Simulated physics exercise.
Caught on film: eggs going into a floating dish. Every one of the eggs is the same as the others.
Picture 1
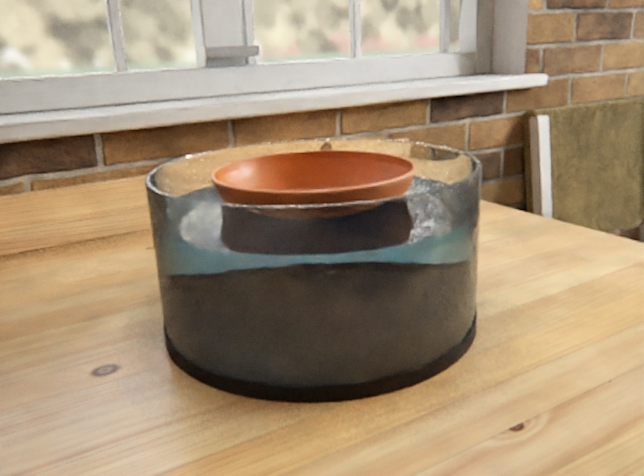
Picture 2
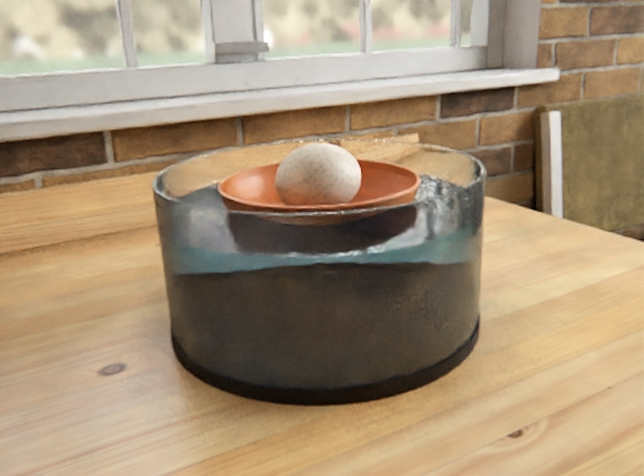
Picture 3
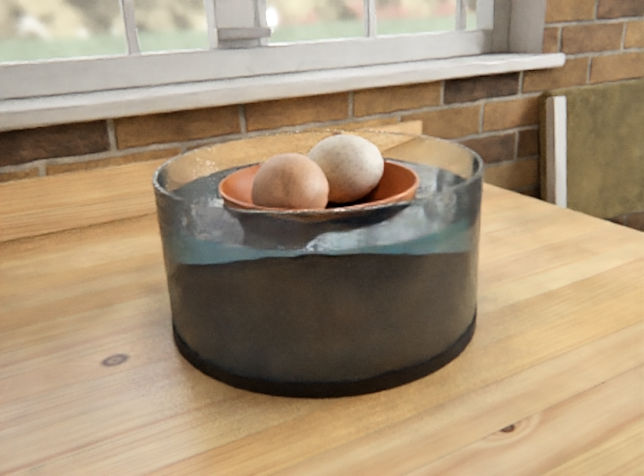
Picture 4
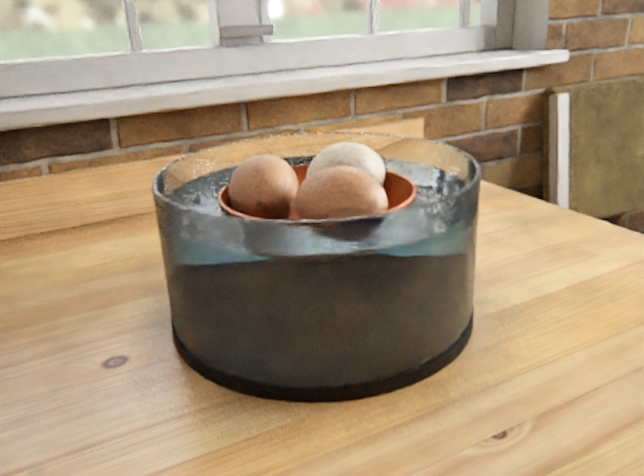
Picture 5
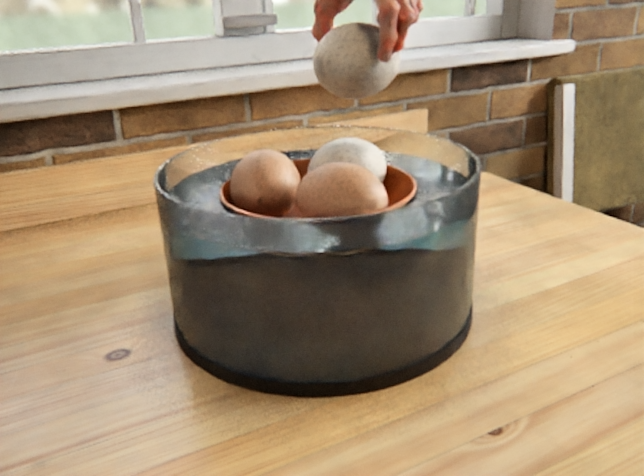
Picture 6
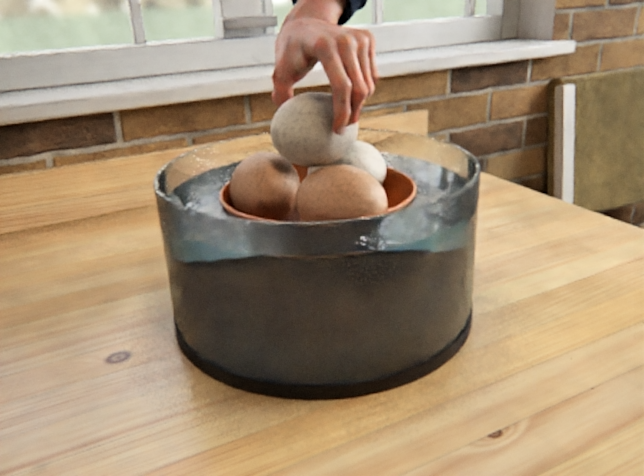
On a wooden table by a window, an orange dish floating in a glass tub of water sank lower as three eggs were added one after another, and a hand lowered another egg toward them.
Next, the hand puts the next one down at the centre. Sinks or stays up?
It sinks.
Shortly, the egg is in and the dish dips.
Then, water pours in over its edge.
At the finish, the dish lies on the bottom with its load.
